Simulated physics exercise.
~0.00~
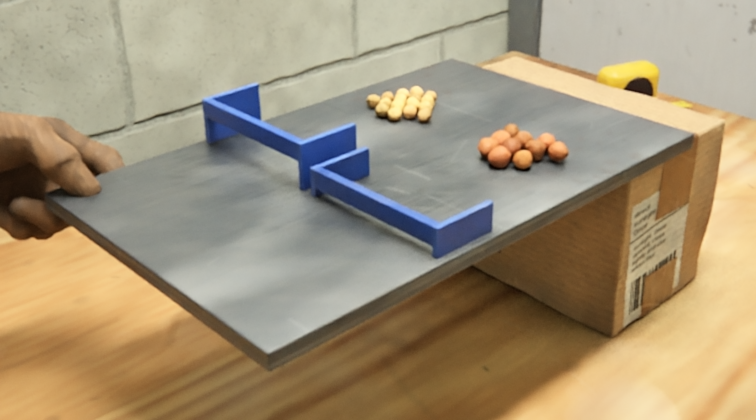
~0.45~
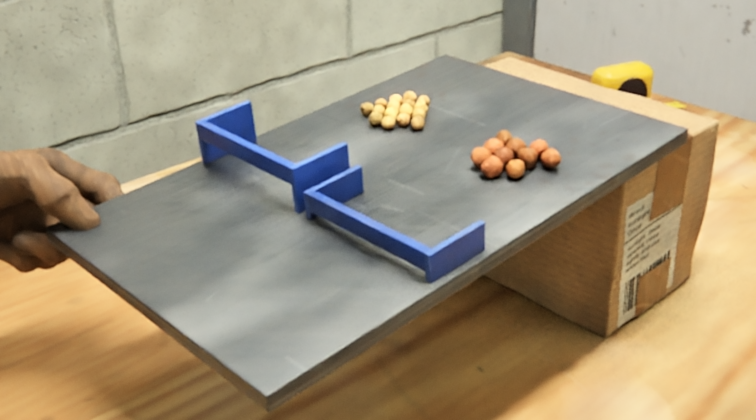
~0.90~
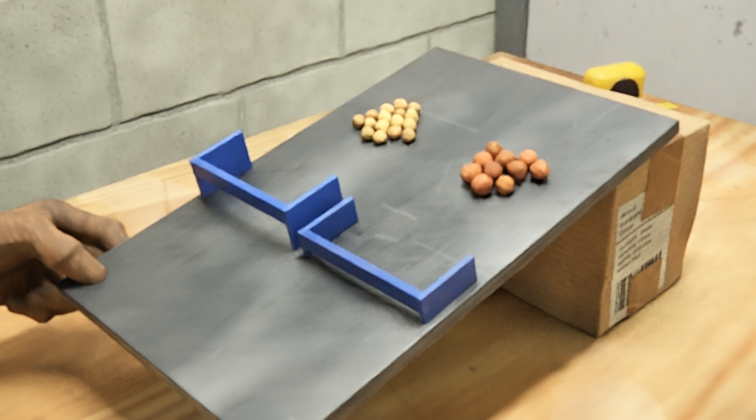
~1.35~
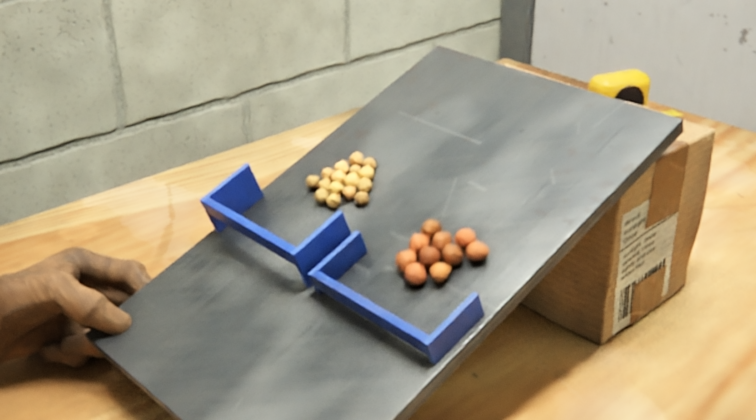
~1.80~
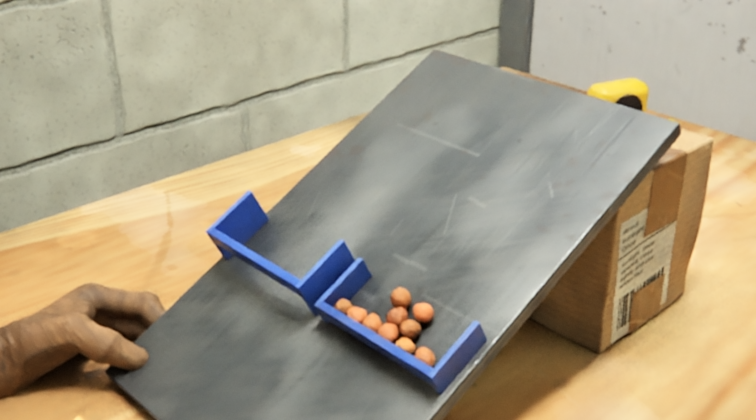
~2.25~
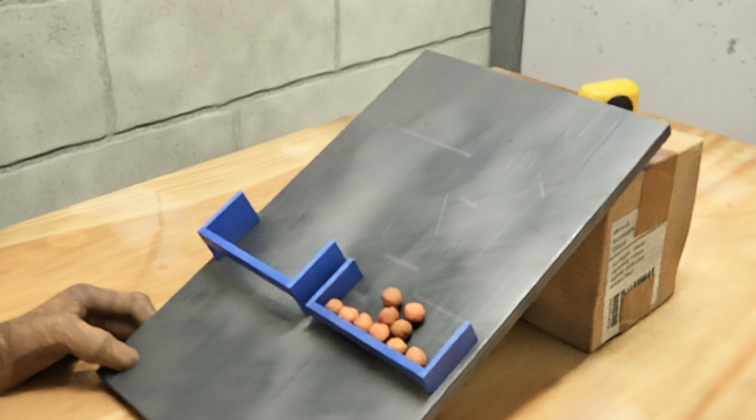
On a wooden table beside a pale block wall, a hand holds the left end of a dark board whose other end rests on a cardboard box. Two blue barriers stand across the board, with a cluster of small yellowish balls and one of larger reddish-brown balls above them. The hand lowers its end, and the slope steepens while both clusters at first stay put. As the board tips further, both slide down toward the barriers. The reddish balls pile up behind the nearer barrier, while the yellowish ones pass under the farther one and disappear from view. The board finally rests steeply, the reddish balls still held.
